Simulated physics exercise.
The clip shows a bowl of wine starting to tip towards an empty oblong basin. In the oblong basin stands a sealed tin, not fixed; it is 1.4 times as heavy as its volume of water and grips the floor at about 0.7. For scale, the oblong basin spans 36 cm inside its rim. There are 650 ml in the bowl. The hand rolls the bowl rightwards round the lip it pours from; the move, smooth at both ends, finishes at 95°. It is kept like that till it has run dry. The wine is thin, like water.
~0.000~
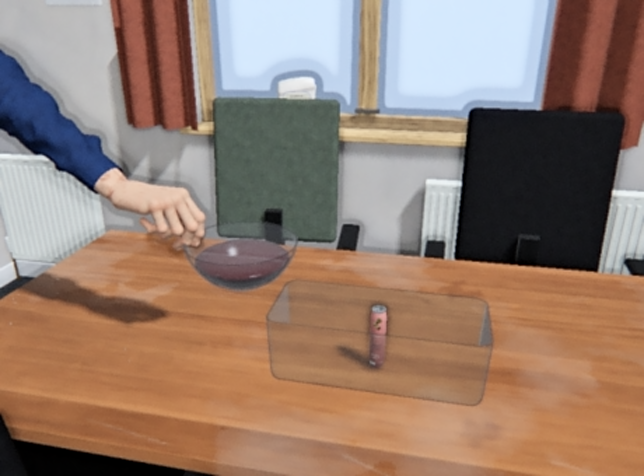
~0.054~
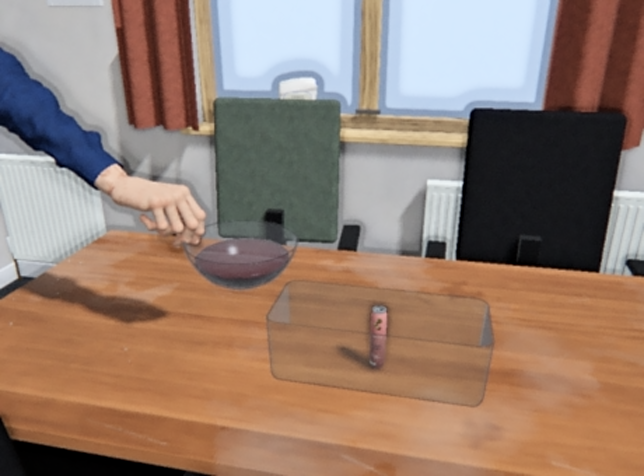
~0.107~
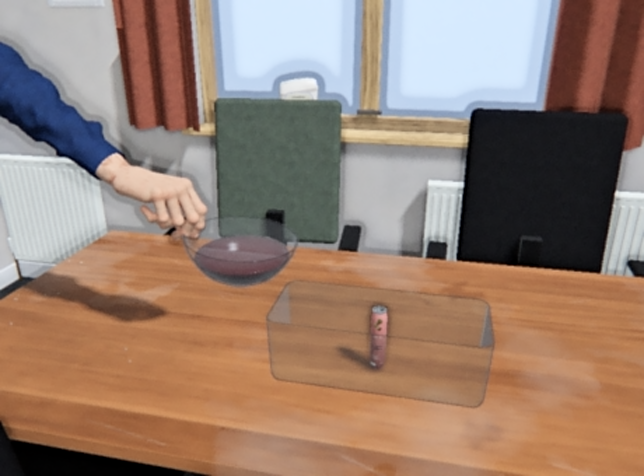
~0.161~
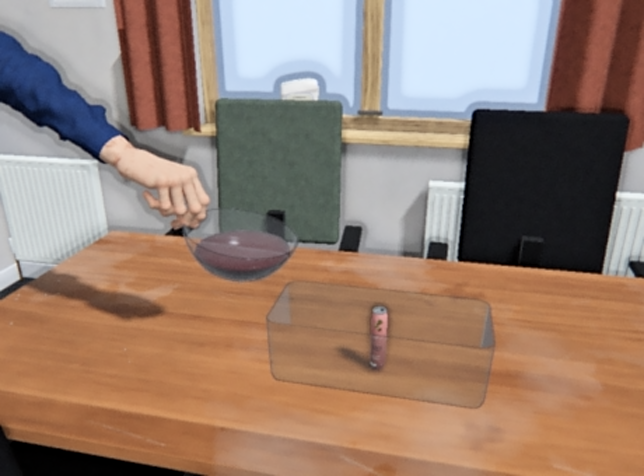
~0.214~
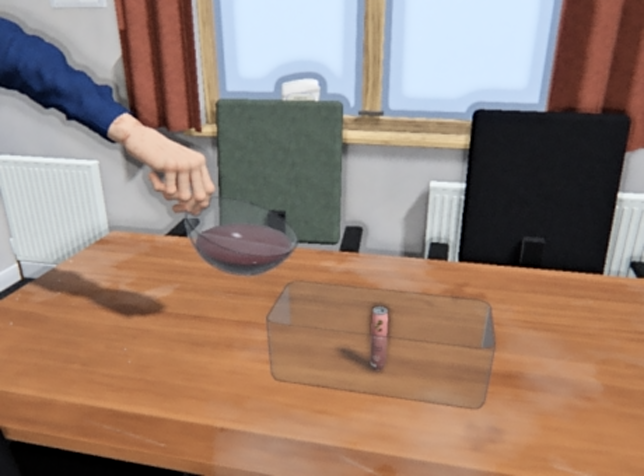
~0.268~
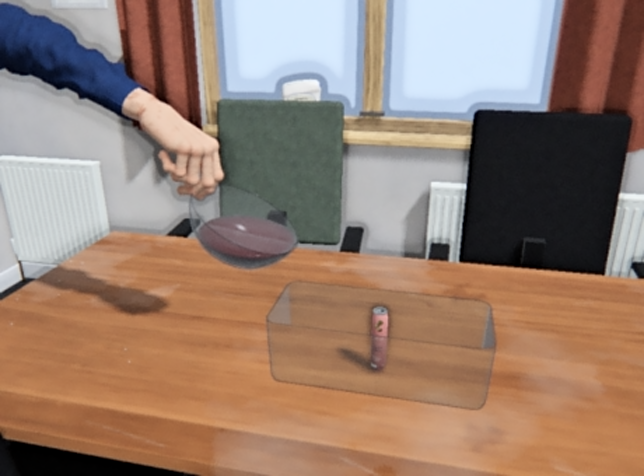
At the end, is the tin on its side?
It falls.
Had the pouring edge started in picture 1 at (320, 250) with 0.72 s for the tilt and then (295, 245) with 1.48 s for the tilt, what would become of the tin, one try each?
First it keeps standing; then it keeps standing.
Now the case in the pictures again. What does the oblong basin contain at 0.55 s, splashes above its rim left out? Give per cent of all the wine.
Near 14 in a hundred.
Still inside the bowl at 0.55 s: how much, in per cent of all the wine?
Near 26 in a hundred.
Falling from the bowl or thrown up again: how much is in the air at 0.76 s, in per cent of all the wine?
About 5 per cent.
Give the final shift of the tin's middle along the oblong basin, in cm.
Some 9.0 cm.
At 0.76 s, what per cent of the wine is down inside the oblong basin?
About 96 per cent.
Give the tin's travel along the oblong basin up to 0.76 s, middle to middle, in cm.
Some 2 cm.
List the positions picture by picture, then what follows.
The first picture shows tilt 0°; pouring edge (296, 247); surface from (199, 252) to (289, 260); the oblong basin's rim runs from (277, 299) to (490, 322); the tin's top is at (379, 312).
The second picture shows tilt 1°; pouring edge (296, 247); surface from (199, 250) to (289, 259).
The third picture shows tilt 5°; pouring edge (296, 247); surface from (200, 247) to (290, 257).
The fourth picture shows tilt 11°; pouring edge (296, 248); surface from (200, 241) to (290, 253).
The fifth picture shows tilt 19°; pouring edge (295, 248); surface from (201, 232) to (292, 248).
The sixth picture shows tilt 29°; pouring edge (295, 248); surface from (203, 223) to (296, 243).
Then, 0.55 s in, the tilt is 83° and 25 per cent is still to pour; the tin stands where it began.
Then, 0.76 s in, the tilt is 95° and 0 per cent is still to pour; the tin stands 2 cm from where it began.
Then, 0.98 s in, the tilt is 95° and 0 per cent is still to pour; the tin lies on its side.
Then, 1.22 s in, the tilt is 95° and 0 per cent is still to pour; the tin lies on its side.
Finally, the tin lies on its side.
